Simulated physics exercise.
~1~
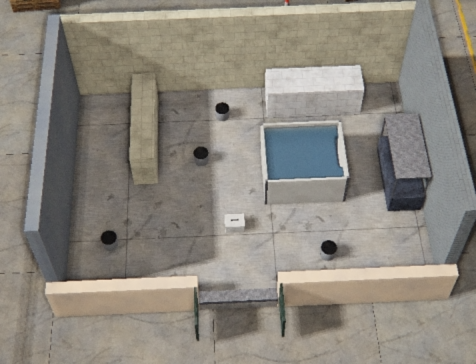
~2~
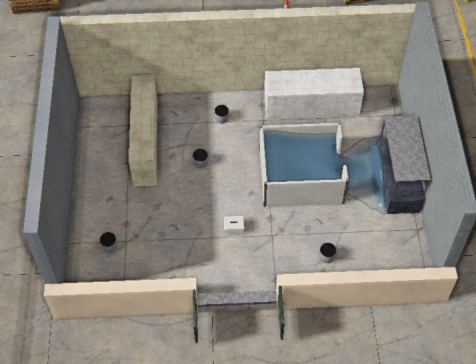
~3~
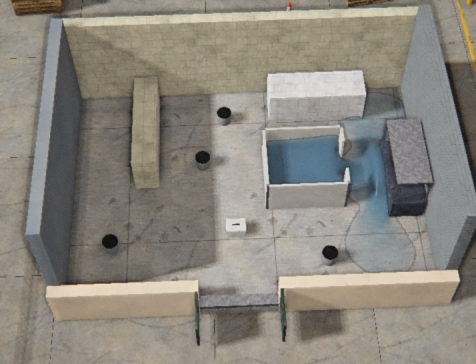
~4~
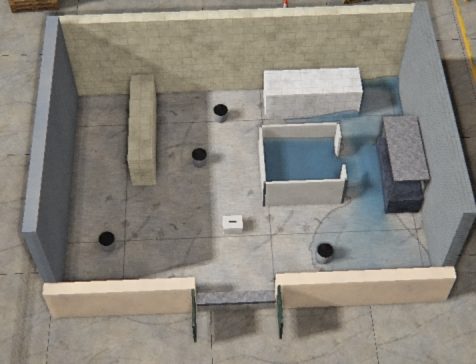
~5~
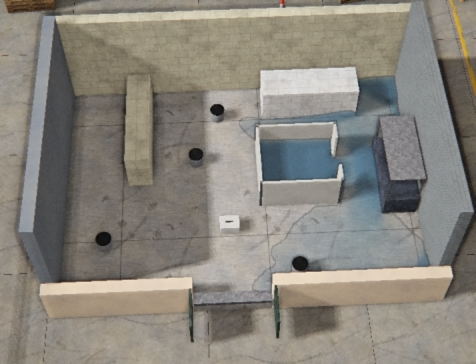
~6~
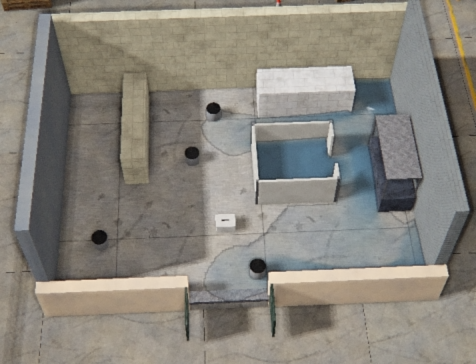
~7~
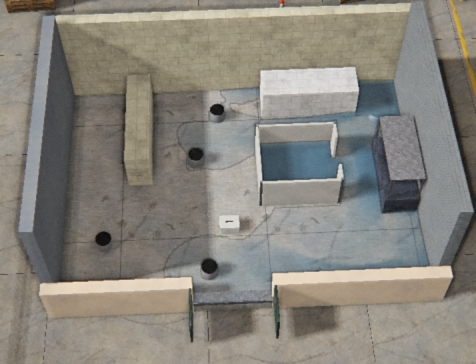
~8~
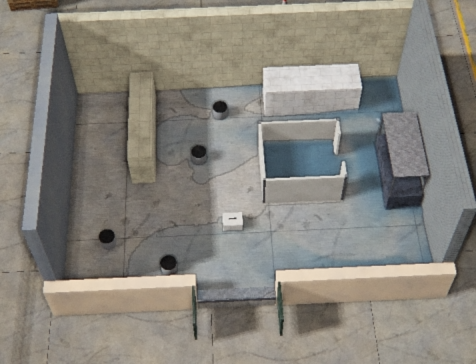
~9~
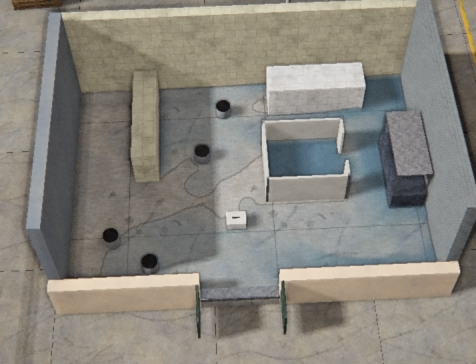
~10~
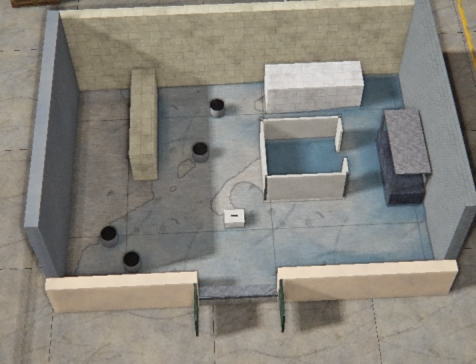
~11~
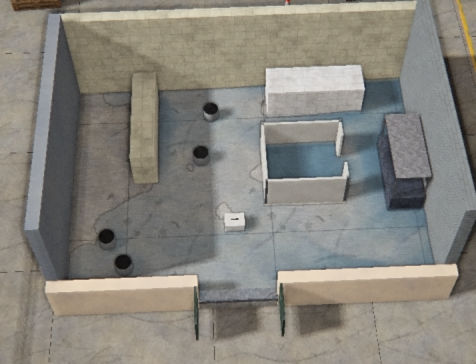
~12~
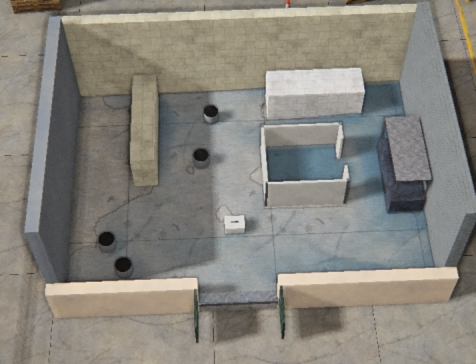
In the video, one side of a water-filled tank gives way inside a walled concrete enclosure, and water spreads across the floor, carrying one dark pail leftward along the near wall until it settles beside another pail, while the other objects stay roughly in place.
